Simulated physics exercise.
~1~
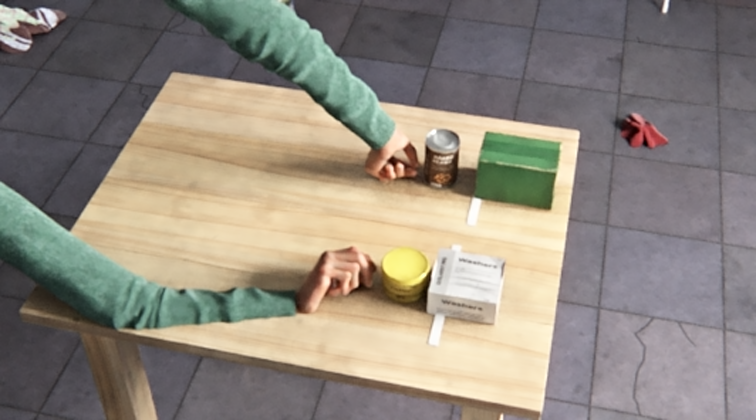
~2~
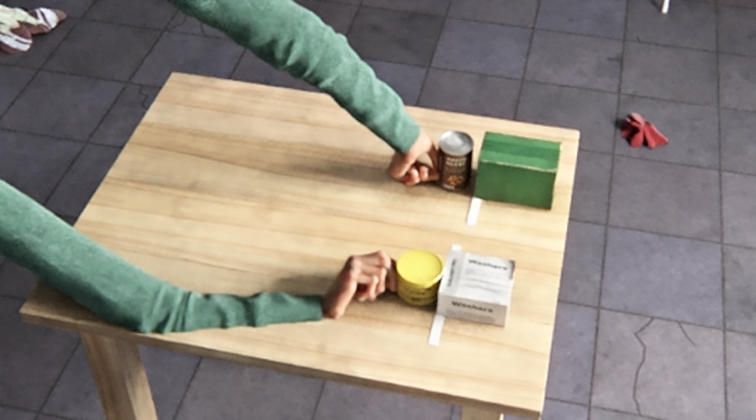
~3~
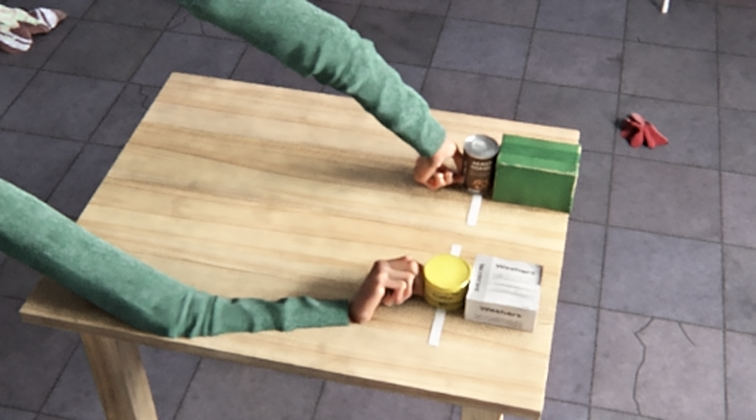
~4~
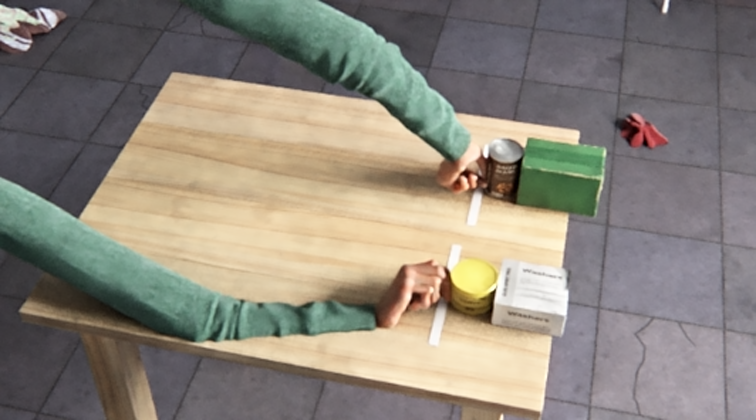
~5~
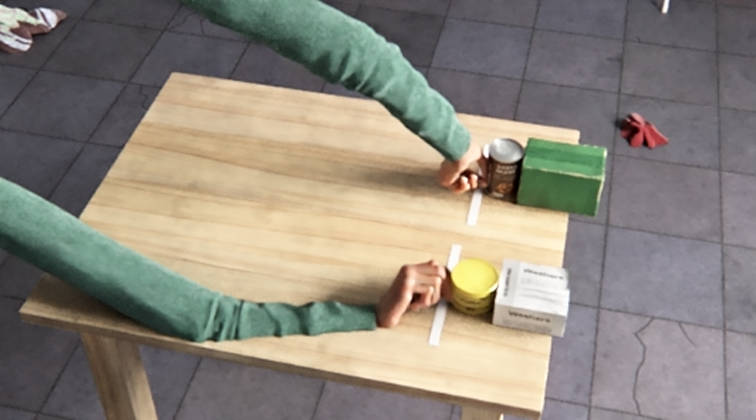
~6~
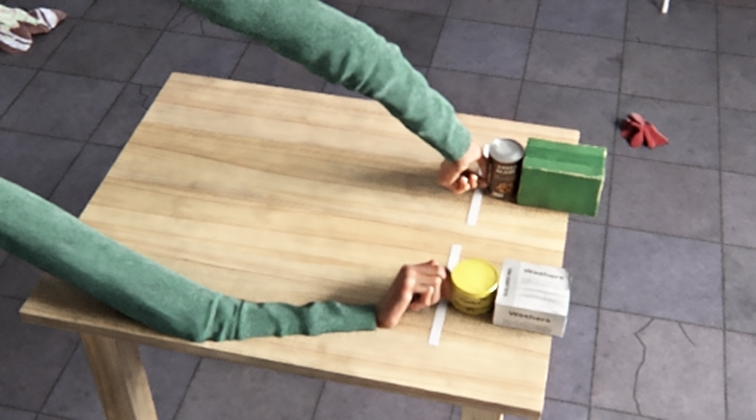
Two green-sleeved arms reach in from the left over a pale wooden table on a grey tiled floor, seen from above at an angle. The far hand is behind a brown tin beside a green box, while the near hand is behind a yellow tub beside a white box with lettering. Both hands slide rightward, the tub pushing the white box first, then the tin reaching the green box and moving it too. They cross the white tape strips and stop near the right edge. Both boxes stay on the table, jutting slightly past its edge, and everything remains still.
